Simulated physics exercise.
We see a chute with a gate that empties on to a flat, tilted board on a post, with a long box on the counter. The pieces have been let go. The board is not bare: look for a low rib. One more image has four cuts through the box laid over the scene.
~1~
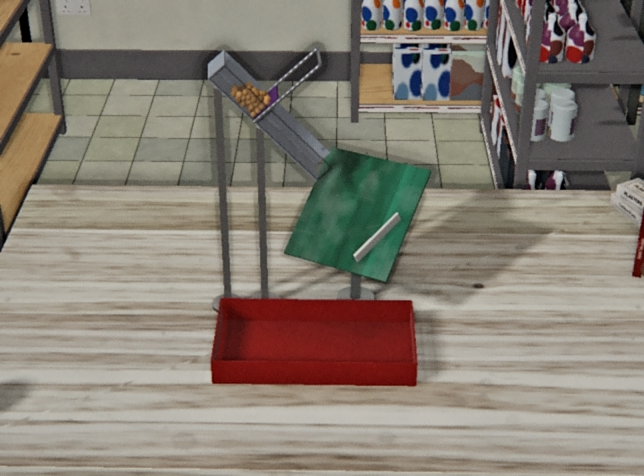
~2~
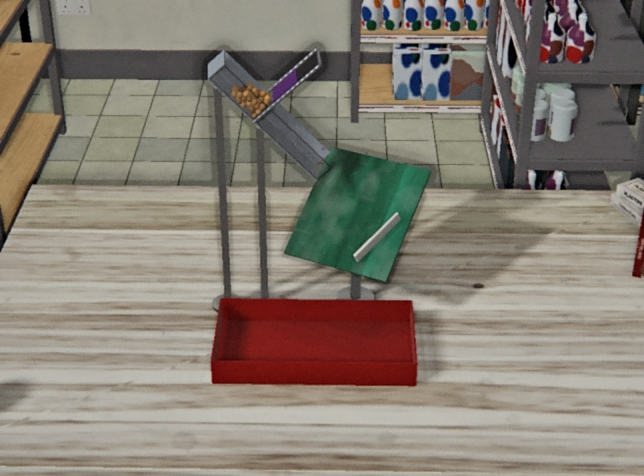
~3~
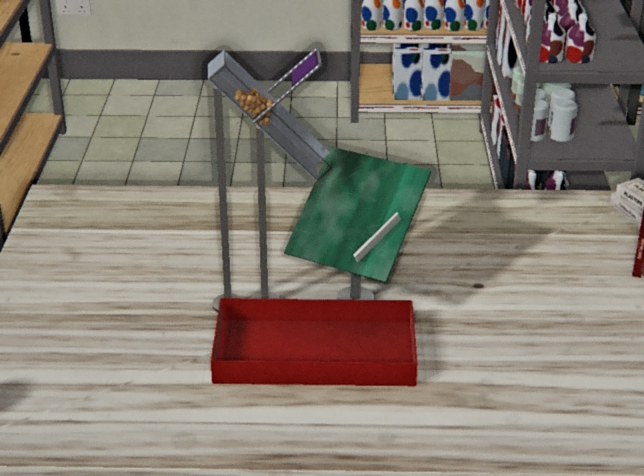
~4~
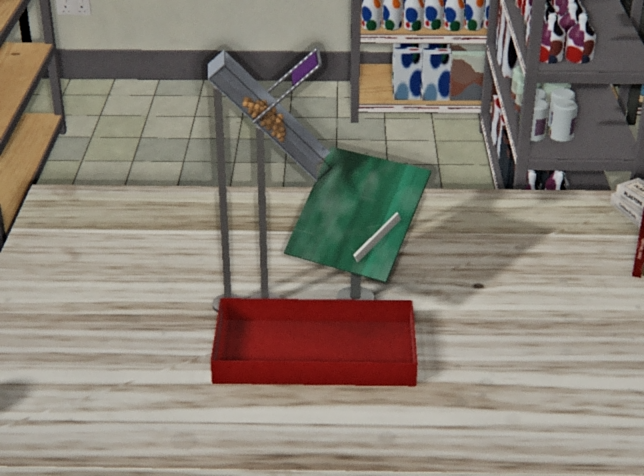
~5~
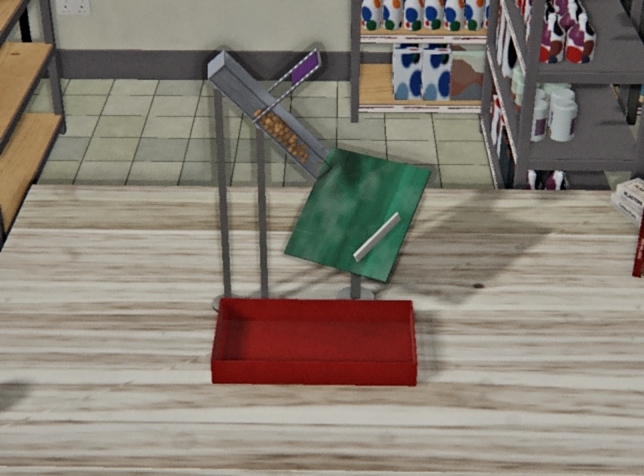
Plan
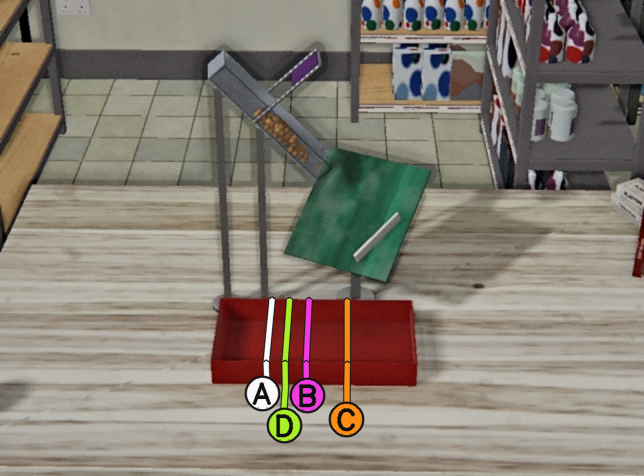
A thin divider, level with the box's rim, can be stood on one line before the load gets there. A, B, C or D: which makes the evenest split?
Take B.
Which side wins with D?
The right side.
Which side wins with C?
More lands on the left.
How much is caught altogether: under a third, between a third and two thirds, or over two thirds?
Over two thirds.
On the marked copy, line A crosses the front rim at (266, 362); line B crosses the front rim at (306, 362); line C crosses the front rim at (347, 363); line D crosses the front rim at (285, 362).
If A is chosen, of what is caught, a small part on the left of the divider, nearly all on the right.
If B is chosen, of what is caught, about a third on the left of the divider, about two thirds on the right.
If C is chosen, of what is caught, nearly all on the left of the divider, a stray few on the right.
If D is chosen, of what is caught, a small part on the left of the divider, most on the right.
